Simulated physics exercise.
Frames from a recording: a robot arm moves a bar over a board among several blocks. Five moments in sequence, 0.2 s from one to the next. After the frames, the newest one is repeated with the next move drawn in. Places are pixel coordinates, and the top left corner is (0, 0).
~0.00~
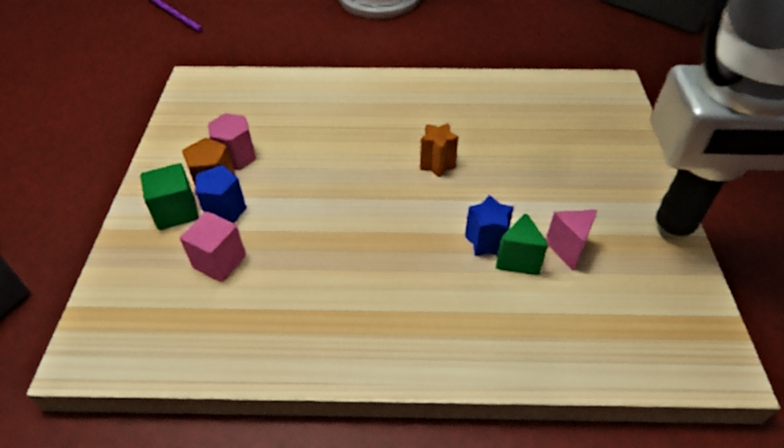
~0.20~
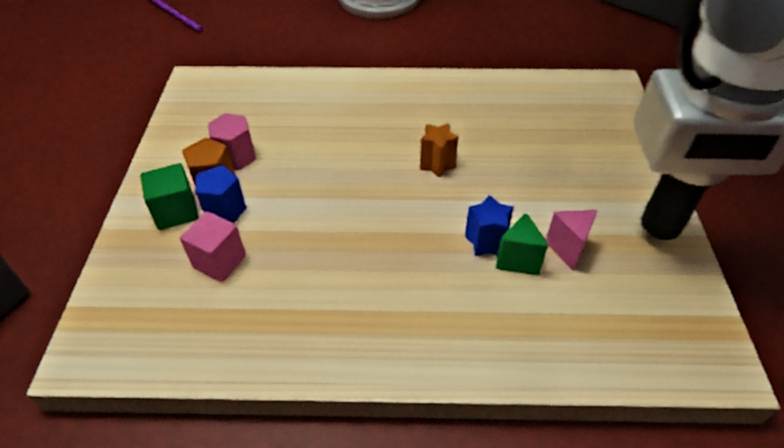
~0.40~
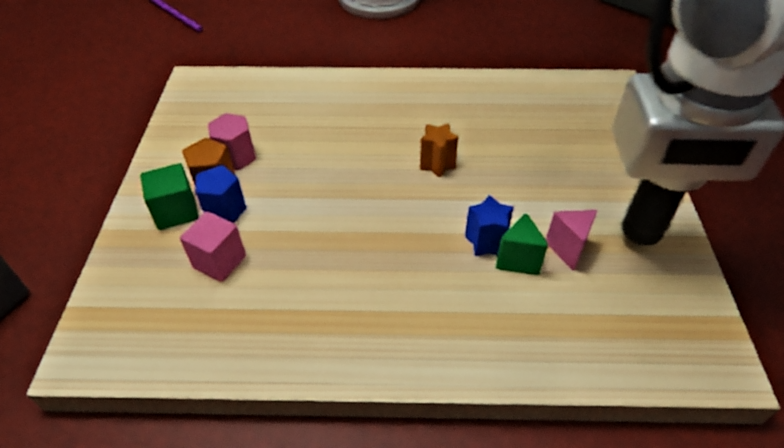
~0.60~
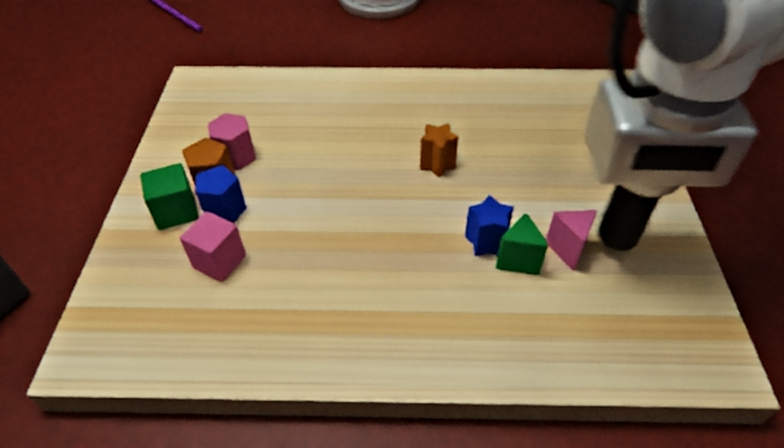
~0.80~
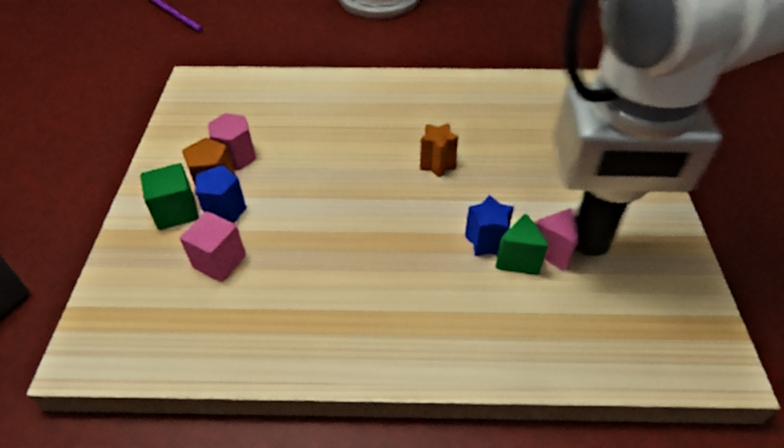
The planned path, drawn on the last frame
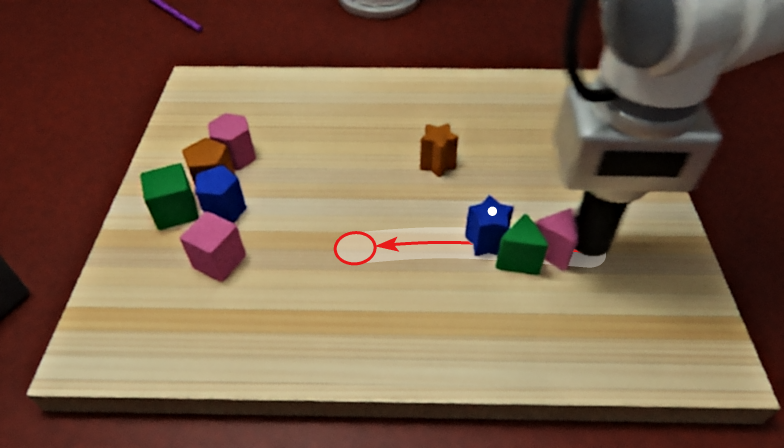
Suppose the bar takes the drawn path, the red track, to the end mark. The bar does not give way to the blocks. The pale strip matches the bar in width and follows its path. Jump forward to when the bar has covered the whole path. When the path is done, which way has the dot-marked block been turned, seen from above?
With the clock.
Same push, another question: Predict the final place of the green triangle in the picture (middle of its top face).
I predict (489, 247).
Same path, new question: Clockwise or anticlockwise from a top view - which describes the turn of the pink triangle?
Bird's-eye view: Counterclockwise.
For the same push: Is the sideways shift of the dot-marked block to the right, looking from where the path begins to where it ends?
I believe so.
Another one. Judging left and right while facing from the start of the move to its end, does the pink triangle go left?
I'd say yes.
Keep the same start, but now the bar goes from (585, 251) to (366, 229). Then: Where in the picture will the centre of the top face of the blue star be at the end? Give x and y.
Pixel (328, 194).
The line goes from (585, 251) by way of (508, 245) and (431, 243) to (355, 248); the dot is on the blue star.
The first path, step by step. One third of the way, bar at (510, 235); blue star at (448, 206), turned 55° clockwise; green triangle at (490, 245), turned 65° anticlockwise; pink triangle at (481, 222), turned 35° anticlockwise.
Two thirds of the way, bar at (432, 233); blue star at (394, 198), turned 100° clockwise; green triangle at (489, 247), turned 80° anticlockwise; pink triangle at (414, 234), turned 65° anticlockwise.
At the end, bar at (354, 238); blue star at (362, 189), turned 145° clockwise; green triangle at (489, 247), turned 80° anticlockwise; pink triangle at (395, 242), turned 100° anticlockwise.
